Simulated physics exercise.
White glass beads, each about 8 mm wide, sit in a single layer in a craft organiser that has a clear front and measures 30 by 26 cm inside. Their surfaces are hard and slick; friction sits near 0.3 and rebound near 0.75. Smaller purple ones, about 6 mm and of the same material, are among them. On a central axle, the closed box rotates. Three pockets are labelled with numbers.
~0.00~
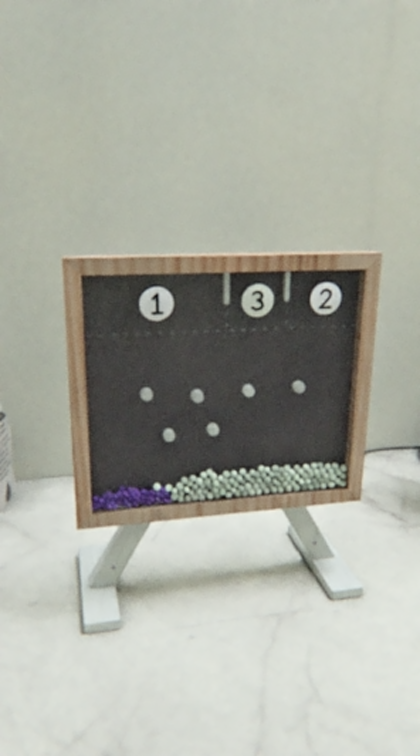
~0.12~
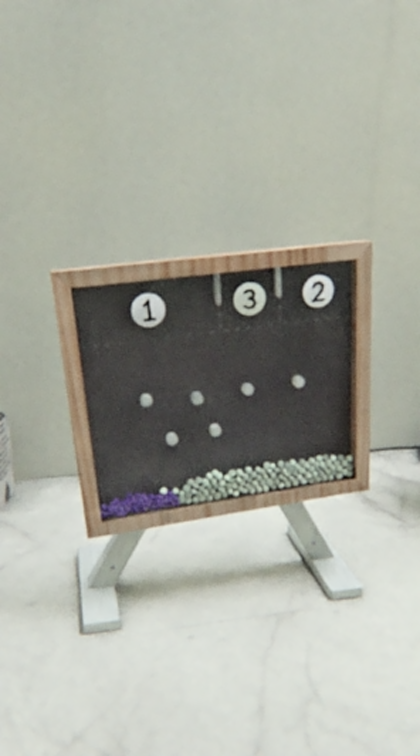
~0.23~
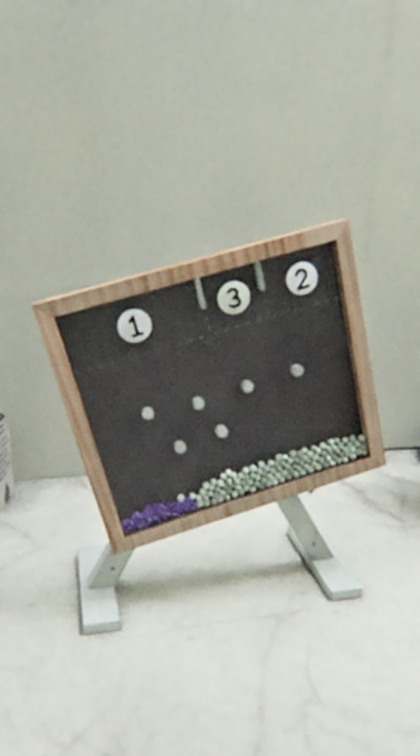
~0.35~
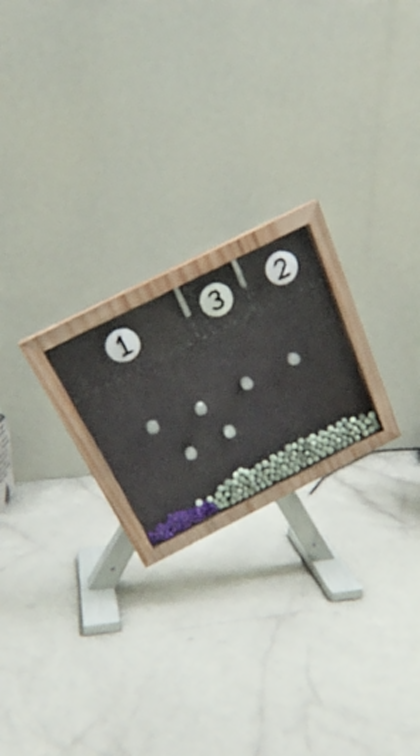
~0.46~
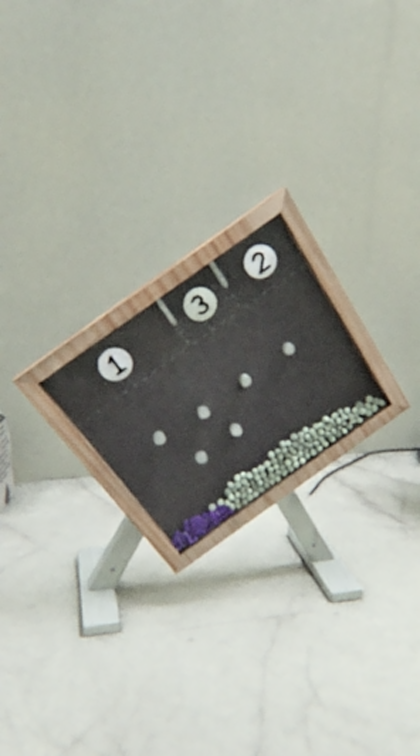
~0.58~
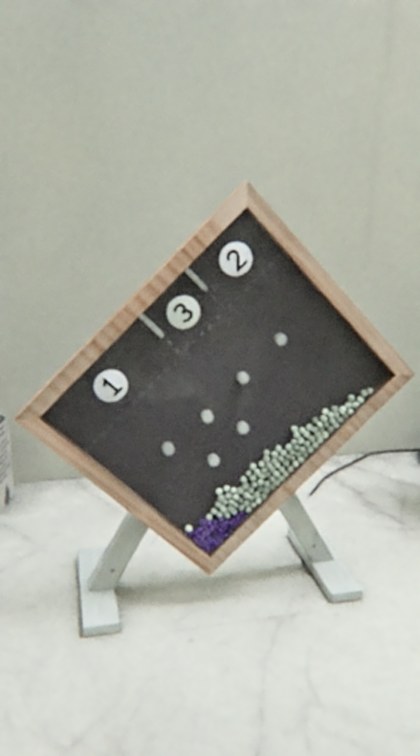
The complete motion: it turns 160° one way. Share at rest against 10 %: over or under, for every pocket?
No. 1: Over; 2: Under; 3: Under.
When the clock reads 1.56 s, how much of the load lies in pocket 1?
About 35 percent of the load.
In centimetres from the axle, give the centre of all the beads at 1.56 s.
I'd put it near 7 centimetres to the right and 11 centimetres below.
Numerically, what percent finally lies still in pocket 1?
That comes to near 70 percent.
After 1.07 s, it stands 87° anticlockwise; the beads' middle is 7 cm right of and 12 cm below the centre; nothing in the marked areas.
After 1.56 s, it stands 130° anticlockwise; the beads' middle is 7 cm right of and 11 cm below the centre; no. 1, 35 %.
After 1.98 s, it stands 160° anticlockwise; the beads' middle is 8 cm right of and 11 cm below the centre; no. 1, 65 %.
Settled by 2.8 s, it stands 160° anticlockwise; no. 1, 70 %, no. 2, 0 %, no. 3, 0 %, elsewhere 30 %.
